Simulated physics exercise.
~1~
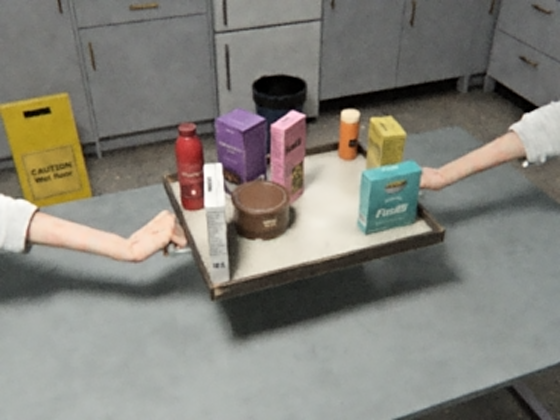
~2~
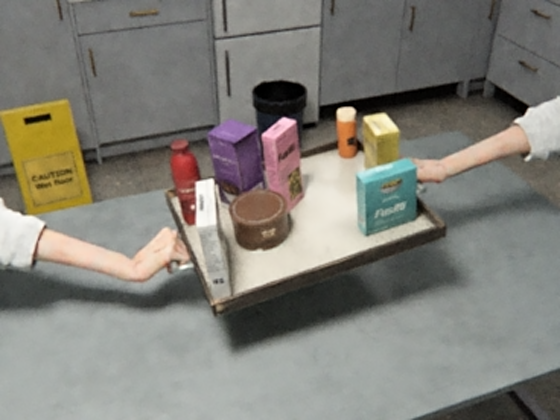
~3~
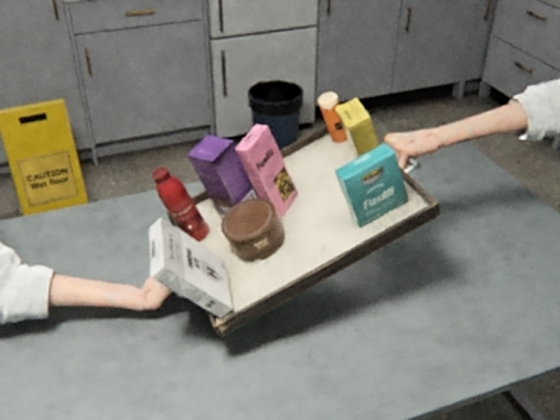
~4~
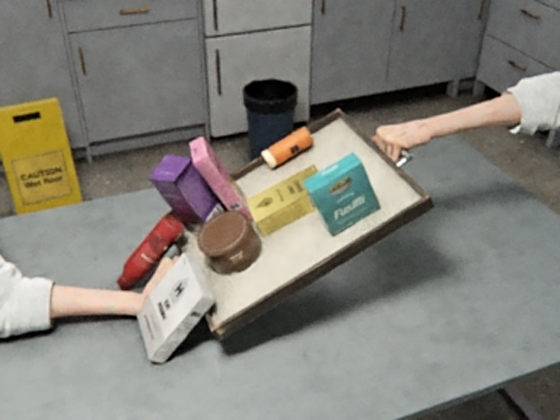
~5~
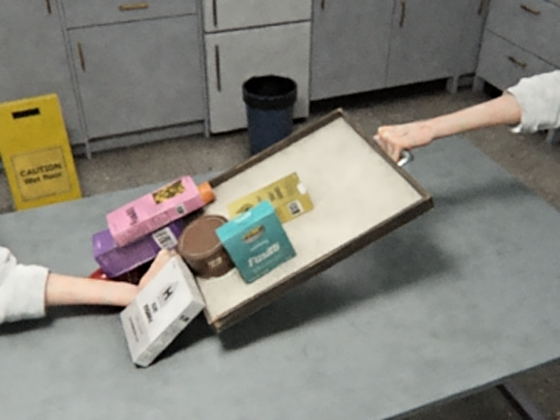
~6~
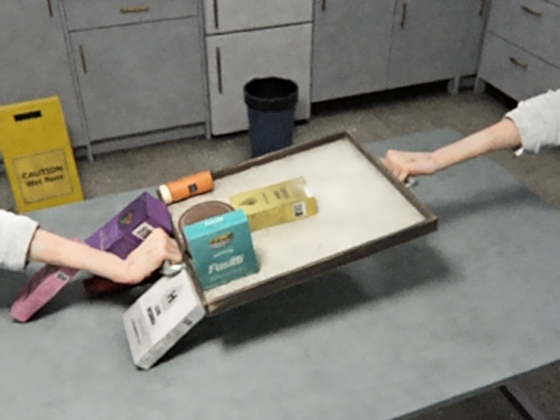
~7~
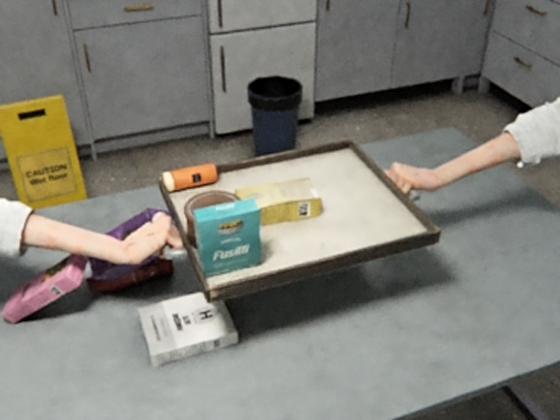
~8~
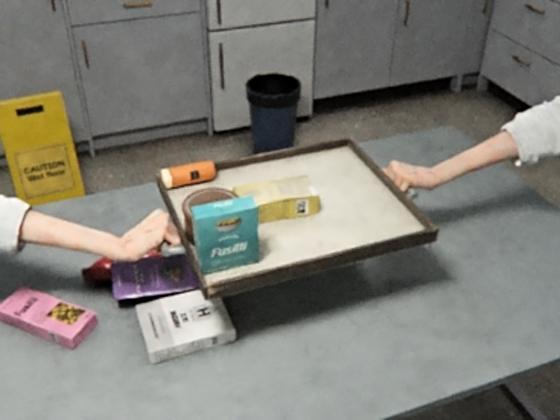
In a kitchen, two hands tipping a loaded tray left, four items spilling onto the table before the tray levels again.
